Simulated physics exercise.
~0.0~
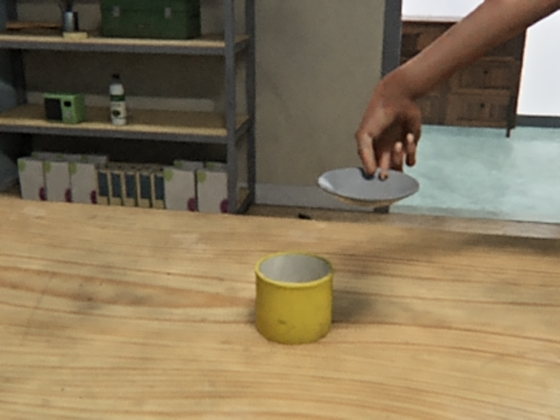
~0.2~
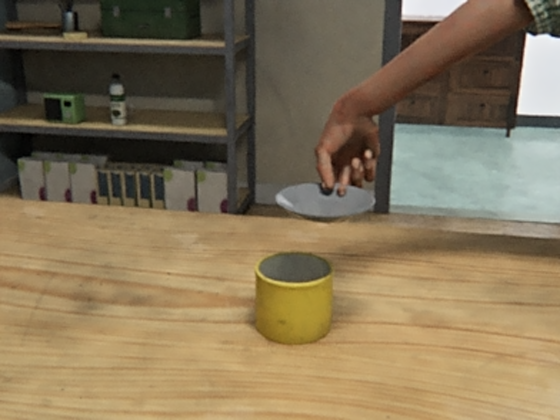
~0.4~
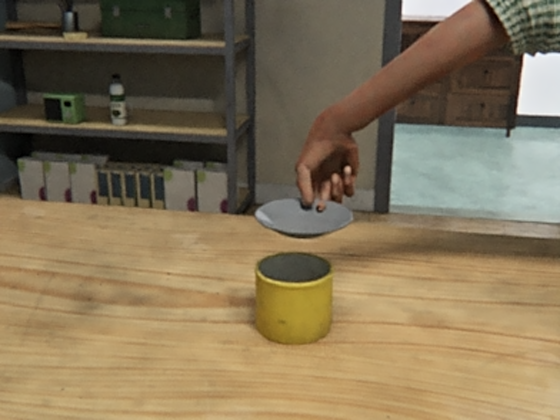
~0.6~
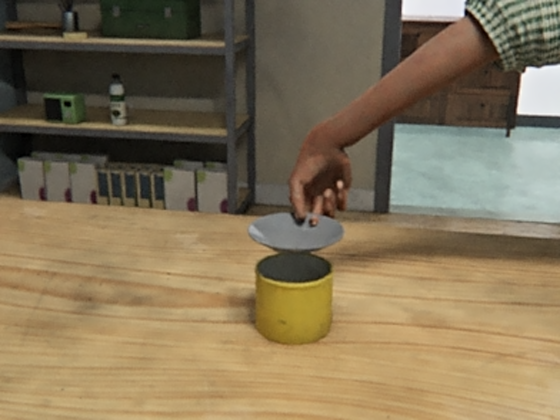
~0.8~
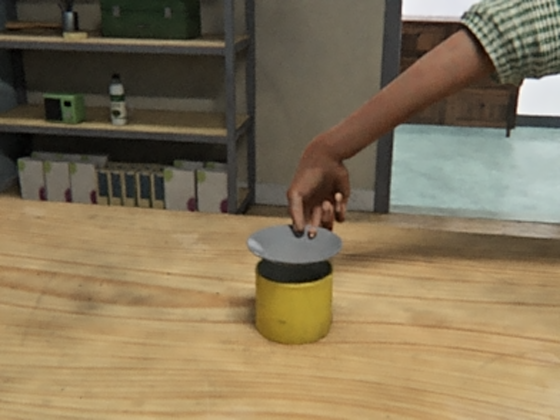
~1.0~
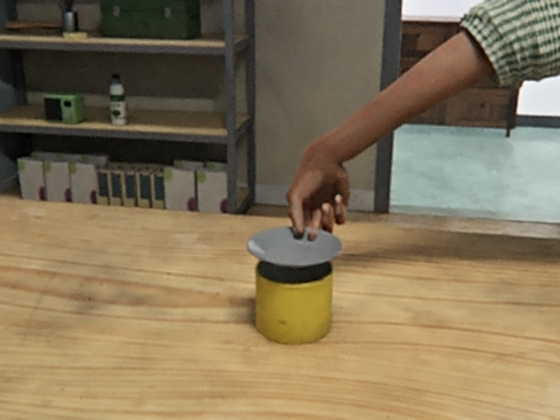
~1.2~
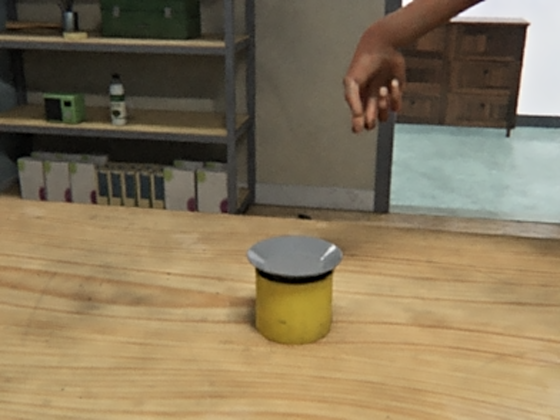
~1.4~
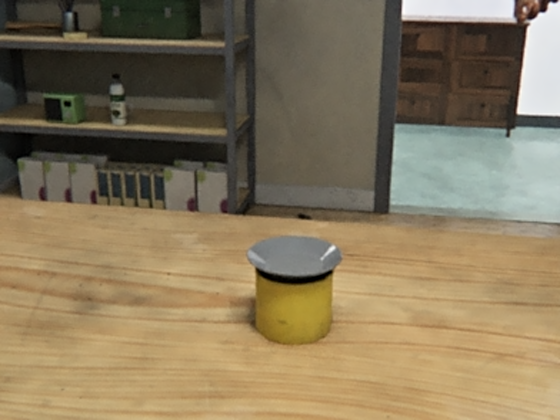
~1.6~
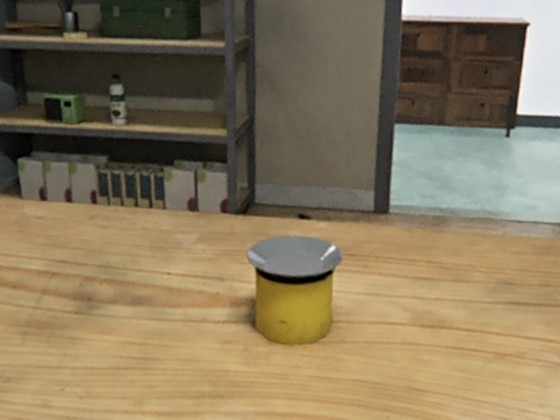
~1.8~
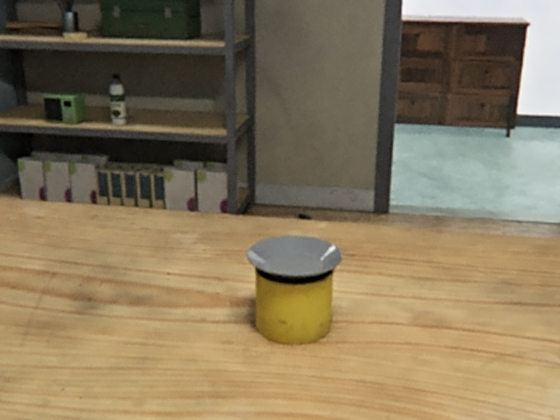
To begin with, a hand holds a flat grey plate in the air to the right of an open yellow container on a wooden table, with shelves and a doorway behind. The hand carries the plate left and slightly down until it hovers above the container. It then lowers the plate onto the opening, fingertips still gripping the top. The fingers let go, and the hand draws back up and to the right until it leaves the view. The grey plate stays still on top of the yellow container, covering its opening like a lid.
